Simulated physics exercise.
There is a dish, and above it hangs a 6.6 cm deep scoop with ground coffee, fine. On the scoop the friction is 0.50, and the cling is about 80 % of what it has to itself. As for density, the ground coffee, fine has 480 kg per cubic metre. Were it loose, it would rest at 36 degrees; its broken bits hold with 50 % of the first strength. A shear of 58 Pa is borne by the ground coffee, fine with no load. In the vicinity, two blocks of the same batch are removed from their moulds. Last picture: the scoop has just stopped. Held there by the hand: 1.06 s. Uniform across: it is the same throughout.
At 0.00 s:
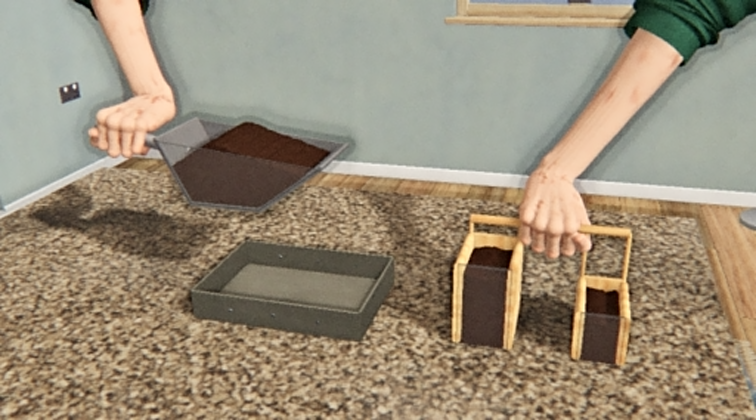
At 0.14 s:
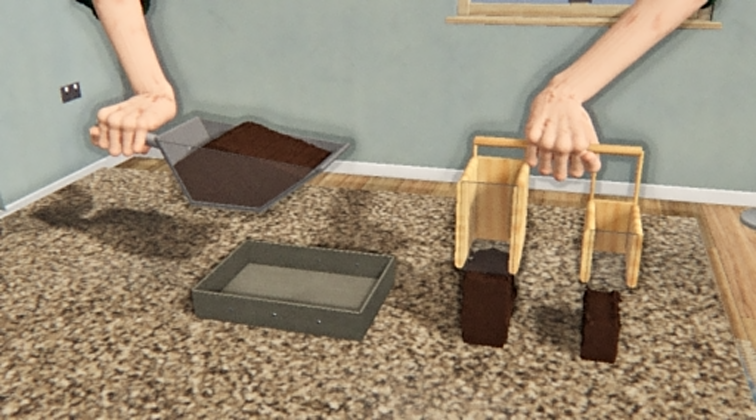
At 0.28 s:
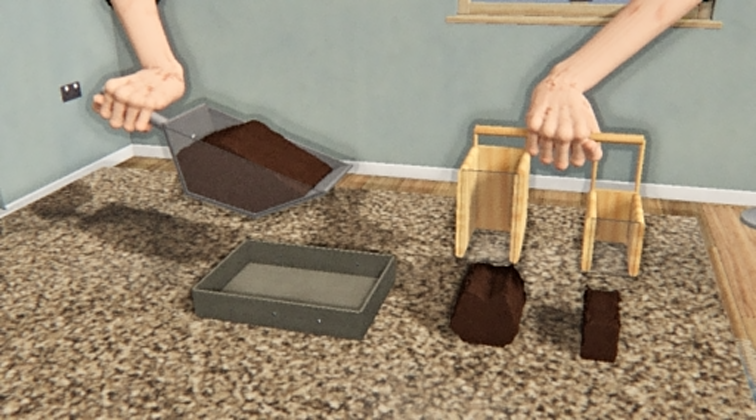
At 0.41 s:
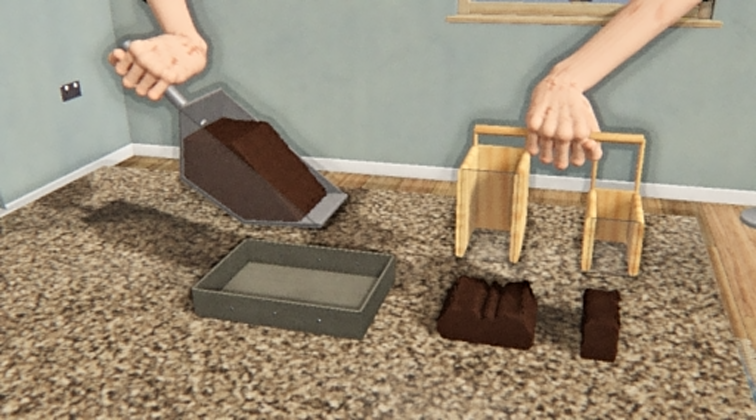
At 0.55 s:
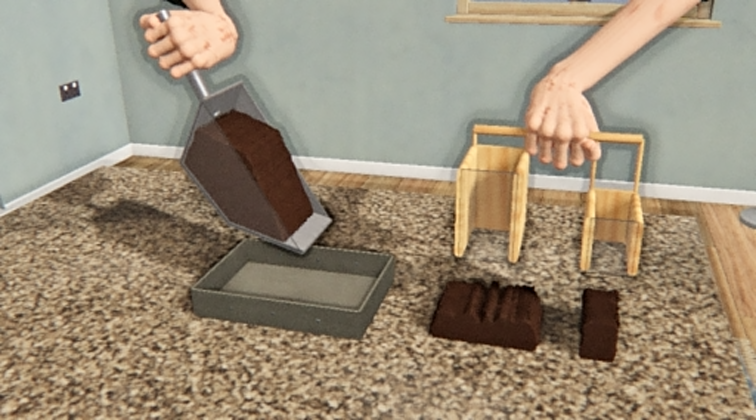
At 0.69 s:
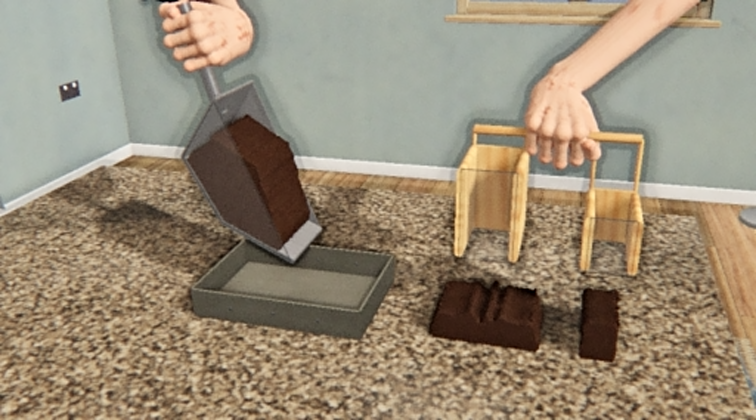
The footage shows one hand lifting a paired mould off two dark brown blocks, the left one slumping and spreading while the right keeps its shape, as another hand steeply tilts a scoop of ground coffee above a grey dish.
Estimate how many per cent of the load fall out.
51 %.
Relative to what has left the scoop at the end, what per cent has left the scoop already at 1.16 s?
Close to 90 in a hundred.
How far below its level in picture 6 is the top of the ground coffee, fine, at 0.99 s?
By my estimate, near 3.0 cm.
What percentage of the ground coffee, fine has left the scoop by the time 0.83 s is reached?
Share at that time: About 0 %.
By 0.83 s, the scoop is at 62 degrees and 0 % has left it.
By 0.99 s, the scoop is at 62 degrees and 31 % has left it.
By 1.16 s, the scoop is at 62 degrees and 48 % has left it.
By 1.32 s, the scoop is at 62 degrees and 51 % has left it.
By 1.80 s, at the end, the scoop is at 62 degrees and 51 % has left it.
